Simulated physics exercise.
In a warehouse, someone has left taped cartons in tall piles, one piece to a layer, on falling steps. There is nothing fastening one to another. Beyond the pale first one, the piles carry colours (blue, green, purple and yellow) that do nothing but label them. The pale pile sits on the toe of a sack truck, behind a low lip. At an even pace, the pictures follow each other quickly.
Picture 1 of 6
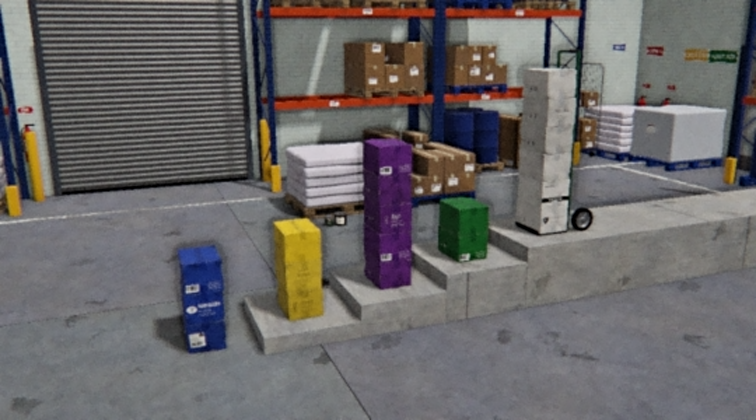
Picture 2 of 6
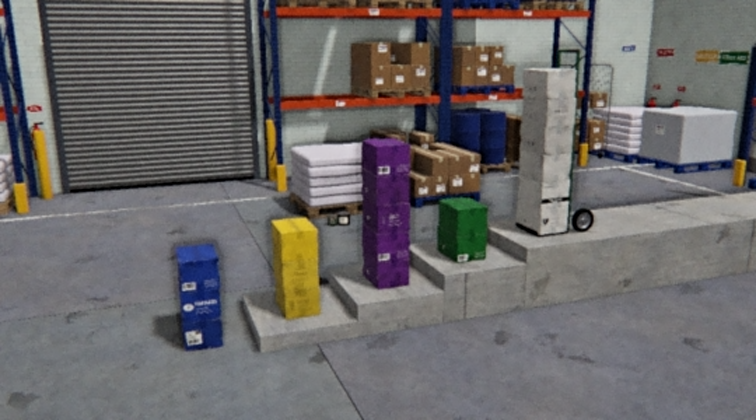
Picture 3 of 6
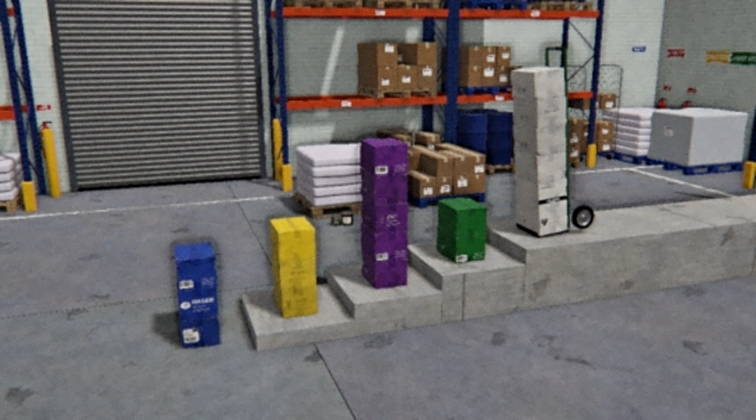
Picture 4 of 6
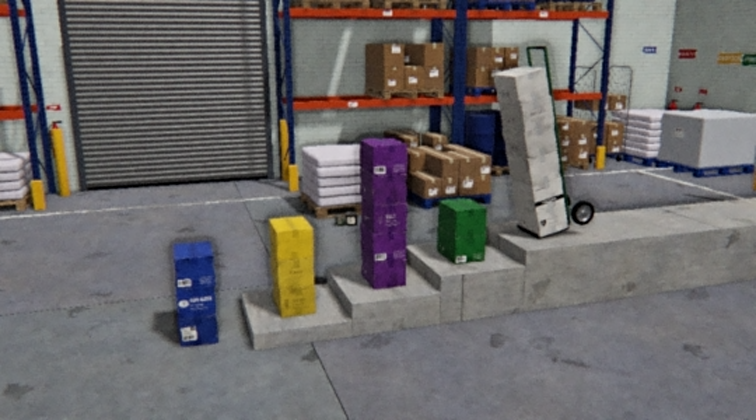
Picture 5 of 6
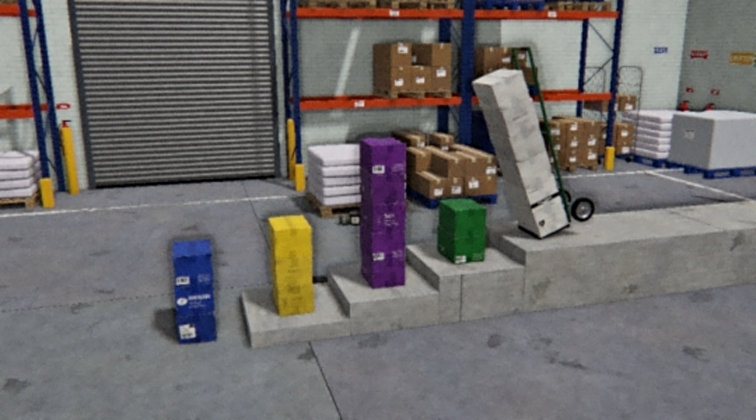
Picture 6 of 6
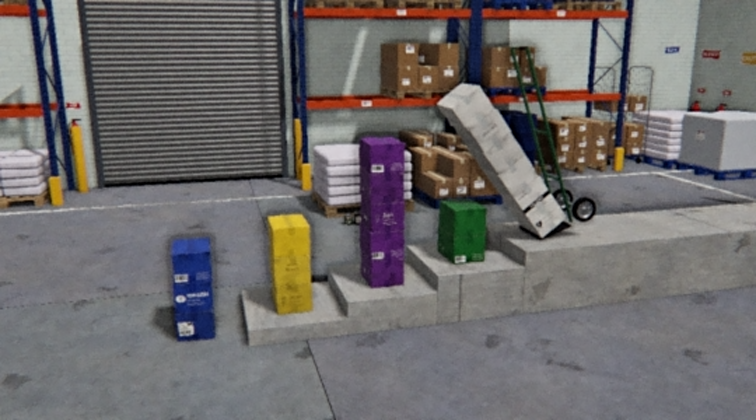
A tall pale pile of taped cartons leans left from a green sack truck on the highest of several concrete steps, seen from slightly above in a warehouse with a shutter and racking. Green, purple, yellow and blue piles stand leftward below it, the blue on the floor. The pale pile starts upright and tilts increasingly left over the green one, which stays still like the others, while the camera shifts slightly.
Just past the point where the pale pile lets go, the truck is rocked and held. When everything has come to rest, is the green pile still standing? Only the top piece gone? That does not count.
Yes. Looks like that pile is safe this time.
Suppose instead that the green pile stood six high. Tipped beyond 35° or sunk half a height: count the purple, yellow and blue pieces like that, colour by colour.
By colour, that gives purple at 5, yellow at 2 and blue at 2.
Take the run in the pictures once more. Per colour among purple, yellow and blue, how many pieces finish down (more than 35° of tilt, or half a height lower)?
The tally reads purple 4, then yellow 0, then blue 0.
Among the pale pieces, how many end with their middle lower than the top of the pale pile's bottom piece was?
The count is 4.
Soon after the last picture, 6 of the pale pile down; none of the 2 green cartons down (0 of 13 in all colours); top green carton unmoved.
A little later, 6 of the pale pile down; none of the 2 green cartons down (0 of 13 in all colours); top green carton unmoved; top purple carton leaning a little.
Later still, 6 of the pale pile down; none of the 2 green cartons down (0 of 13 in all colours); top green carton leaning a little; top purple carton leaning clearly, half its height lower.
After that, 6 of the pale pile down; none of the 2 green cartons down (4 of 13 in all colours); top green carton leaning a little; top purple carton on its side.
At rest, 6 of the pale pile down; none of the 2 green cartons down (4 of 13 in all colours); top green carton leaning clearly; top purple carton upside down. As the last picture would show them, middles, top green carton near (453, 215), top purple carton near (193, 232).
